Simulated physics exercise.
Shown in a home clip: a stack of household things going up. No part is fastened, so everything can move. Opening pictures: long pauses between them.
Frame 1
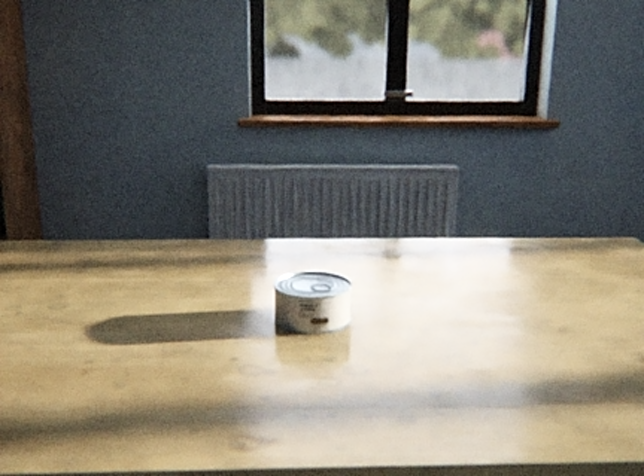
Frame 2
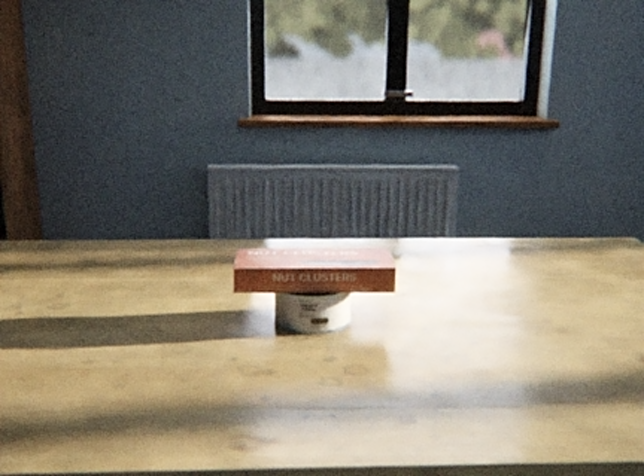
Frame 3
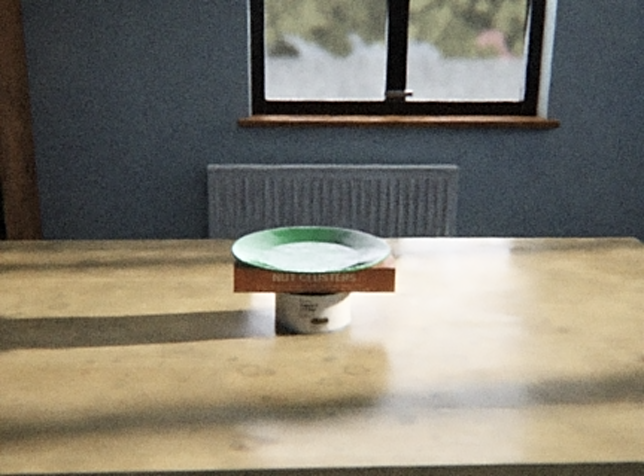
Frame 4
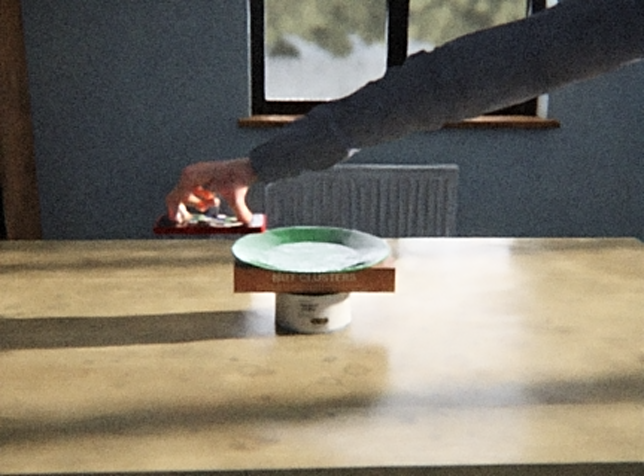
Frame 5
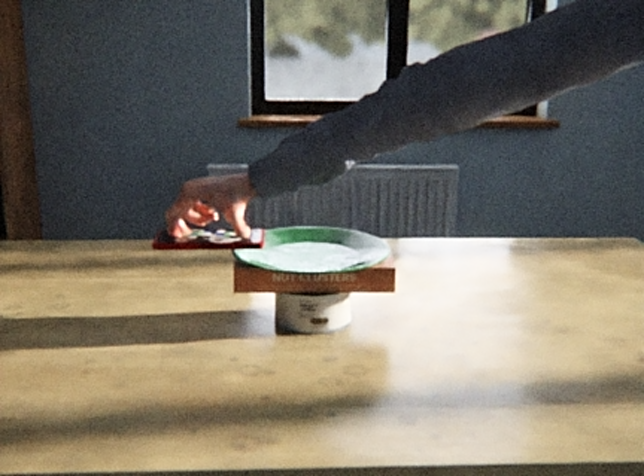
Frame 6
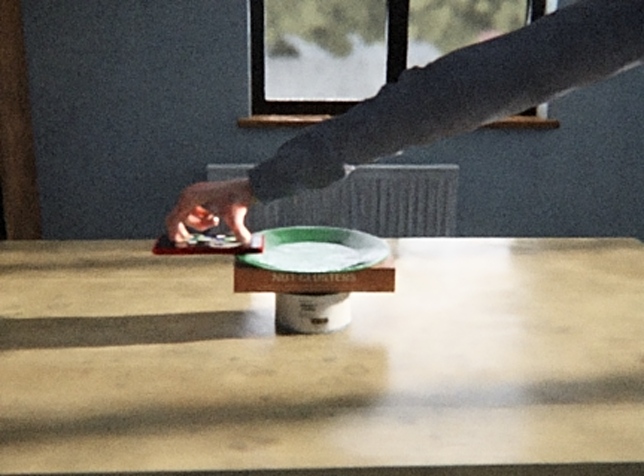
An orange packet and then a green plate appeared on top of a white tub on the table, and a hand reached in from the right and lowered a red phone onto the plate's left edge.
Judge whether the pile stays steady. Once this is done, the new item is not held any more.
It will become unbalanced.
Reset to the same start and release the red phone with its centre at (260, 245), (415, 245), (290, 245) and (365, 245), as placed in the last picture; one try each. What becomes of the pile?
Result per try: First still standing, second toppled, third still standing, fourth still standing.
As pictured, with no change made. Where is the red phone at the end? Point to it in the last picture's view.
Near (218, 274).
Then, 0.20 s past the last view, red phone now fallen.
Then, 0.50 s past the last view, nothing new.
Finally, fallen, red phone; the other 3 still in place. Final places as the last picture's camera would see them, red phone near (217, 274). The pile gives way.
